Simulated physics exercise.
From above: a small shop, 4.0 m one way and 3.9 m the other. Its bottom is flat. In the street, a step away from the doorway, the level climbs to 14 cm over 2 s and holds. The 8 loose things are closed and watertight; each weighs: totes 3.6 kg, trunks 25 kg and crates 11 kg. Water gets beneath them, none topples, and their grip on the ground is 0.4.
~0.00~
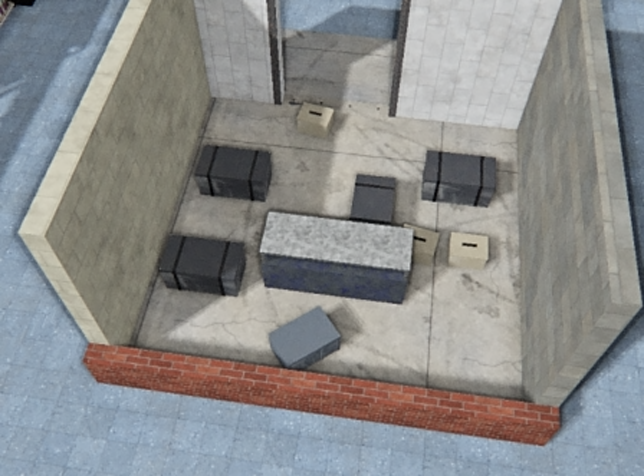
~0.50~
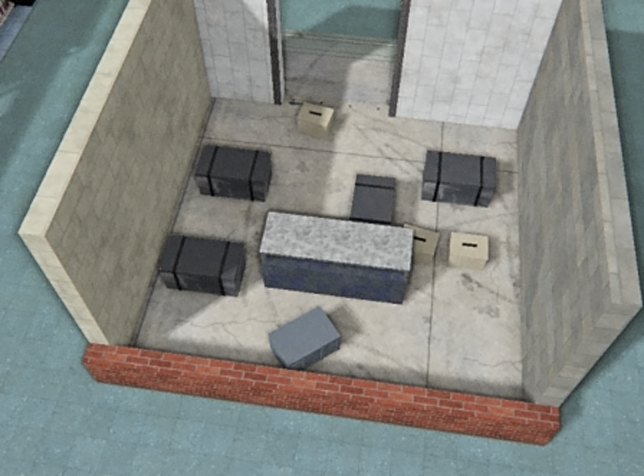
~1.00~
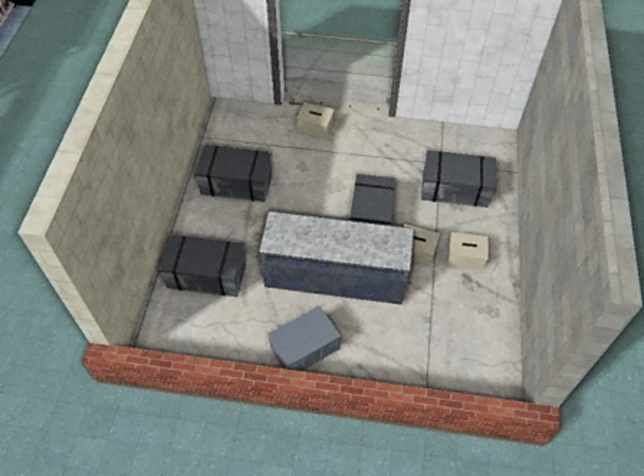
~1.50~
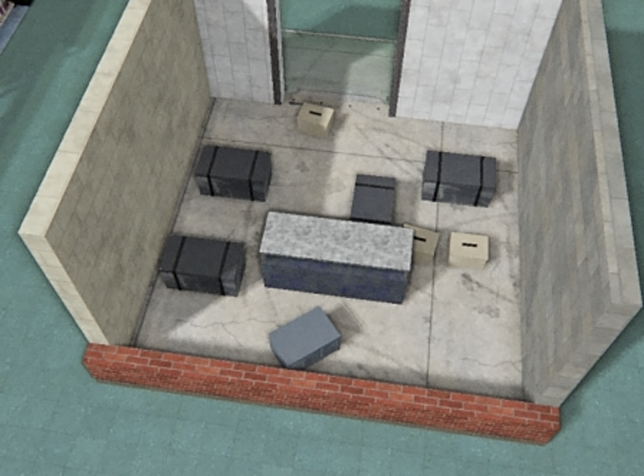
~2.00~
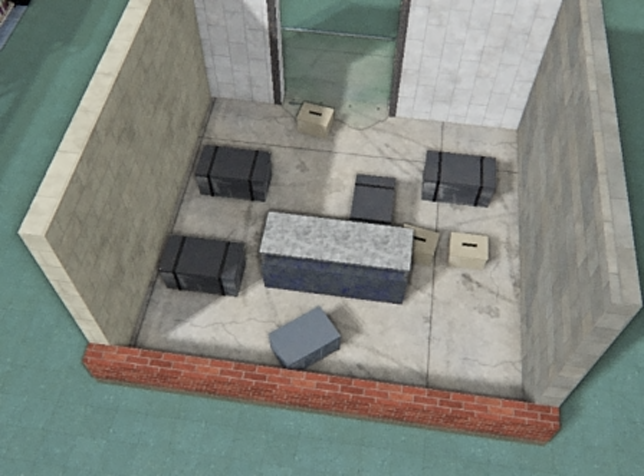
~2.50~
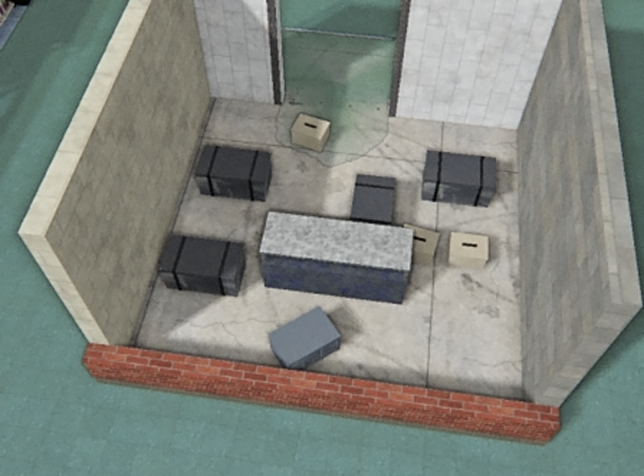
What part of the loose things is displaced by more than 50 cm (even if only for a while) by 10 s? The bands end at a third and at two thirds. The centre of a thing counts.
It is one to two thirds.
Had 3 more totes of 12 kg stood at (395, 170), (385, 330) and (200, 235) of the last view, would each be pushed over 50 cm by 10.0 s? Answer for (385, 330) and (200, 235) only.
In that order: Short of it, under.
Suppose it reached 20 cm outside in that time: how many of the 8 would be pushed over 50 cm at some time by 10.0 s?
Then 7.
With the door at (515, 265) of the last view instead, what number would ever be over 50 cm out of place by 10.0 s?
Then 4.
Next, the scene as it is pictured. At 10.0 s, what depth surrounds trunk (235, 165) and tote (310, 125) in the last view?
About 7 and 7 cm.
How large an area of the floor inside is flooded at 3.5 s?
About 3.5 m2.
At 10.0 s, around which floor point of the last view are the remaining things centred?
At about (345, 276).
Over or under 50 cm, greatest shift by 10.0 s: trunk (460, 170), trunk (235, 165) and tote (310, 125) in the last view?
In that order: Under, less, past it.
After 3.5 s 1 of 8 are over 50 cm from their spots; 0 afloat.
After 4.5 s 1 of 8 are over 50 cm from their spots; 0 afloat.
After 7.0 s 3 of 8 are over 50 cm from their spots; 2 afloat.
After 10.0 s 5 of 8 are over 50 cm from their spots, and 5 have been at some point; 3 afloat.
